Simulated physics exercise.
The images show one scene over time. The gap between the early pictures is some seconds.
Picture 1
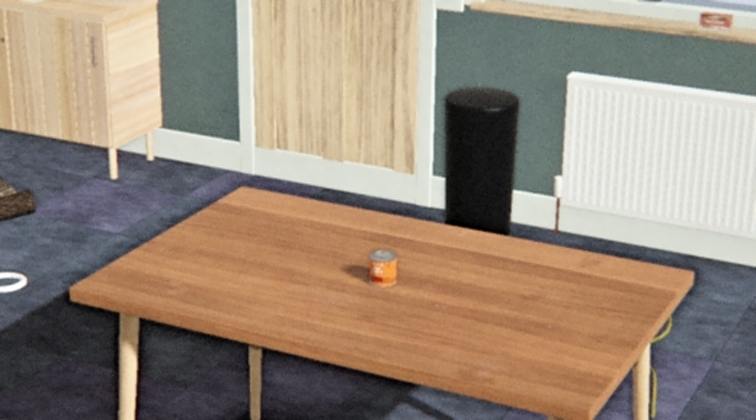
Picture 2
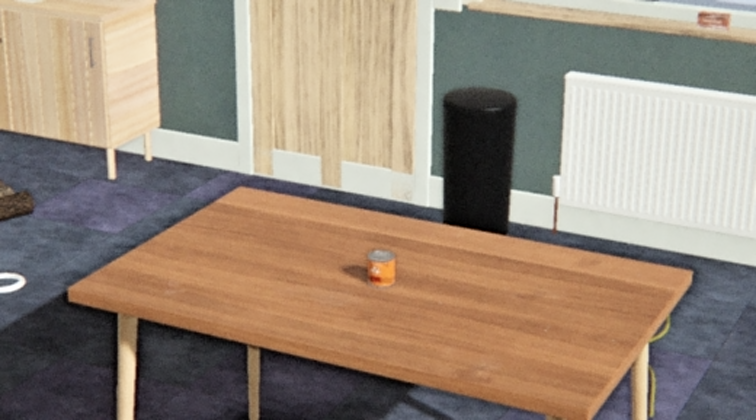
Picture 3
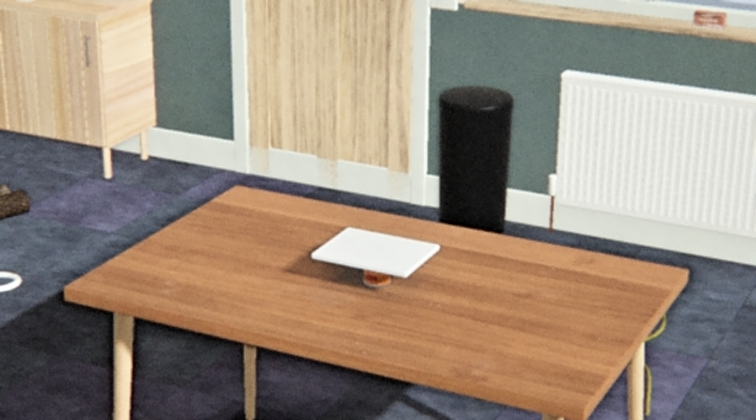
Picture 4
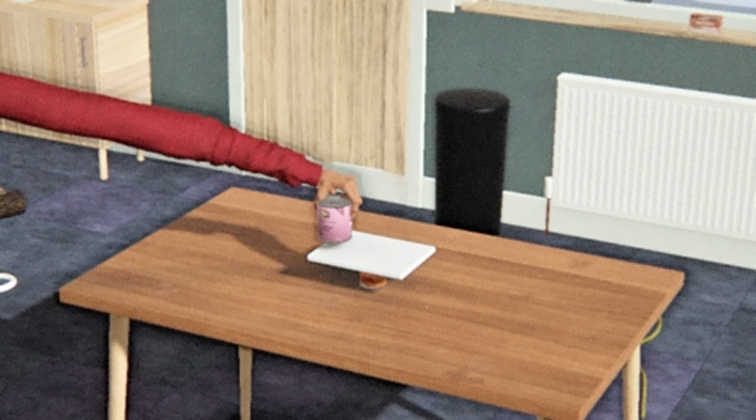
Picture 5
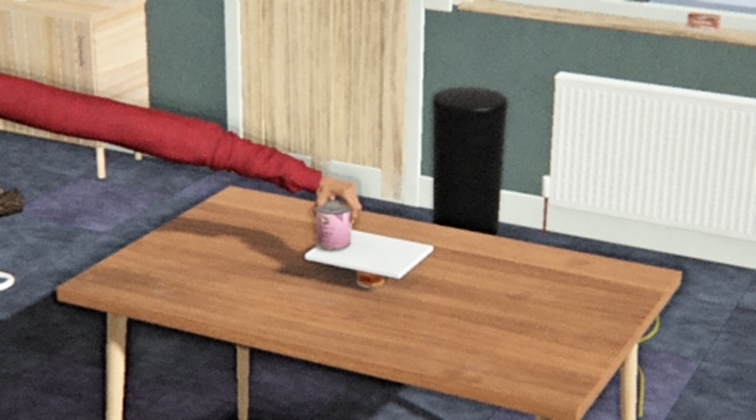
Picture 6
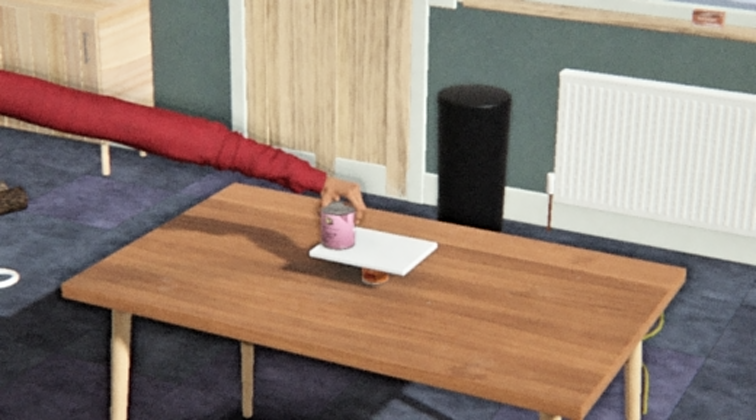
A brown wooden table with pale legs fills the foreground of a room with dark blue flooring, seen from above at an angle, with a black cylinder and white radiator behind. A small orange tin sits mid-table, then a white board appears on top of it. A red-sleeved arm from the left lowers a pink tin onto the board's left side, still gripping it, as the camera shifts very slightly.
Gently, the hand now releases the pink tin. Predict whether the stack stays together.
It is going to fail to remain upright.
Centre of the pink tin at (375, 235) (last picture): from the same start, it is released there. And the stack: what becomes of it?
Outcome: Stable.
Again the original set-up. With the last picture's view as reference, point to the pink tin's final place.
I'd point to roughly (277, 260).
Then, 0.30 s later than the last frame, pink tin now fallen; white lid tilted by 47°.
Then, 0.40 s later than the last frame, white lid tilted by 50°.
Then, 1.20 s later than the last frame, white lid tilted by 12°.
When it is over, fallen, pink tin; the other 2 as before. End places, in pixels of the last picture, pink tin near (277, 259). The stack gives way.
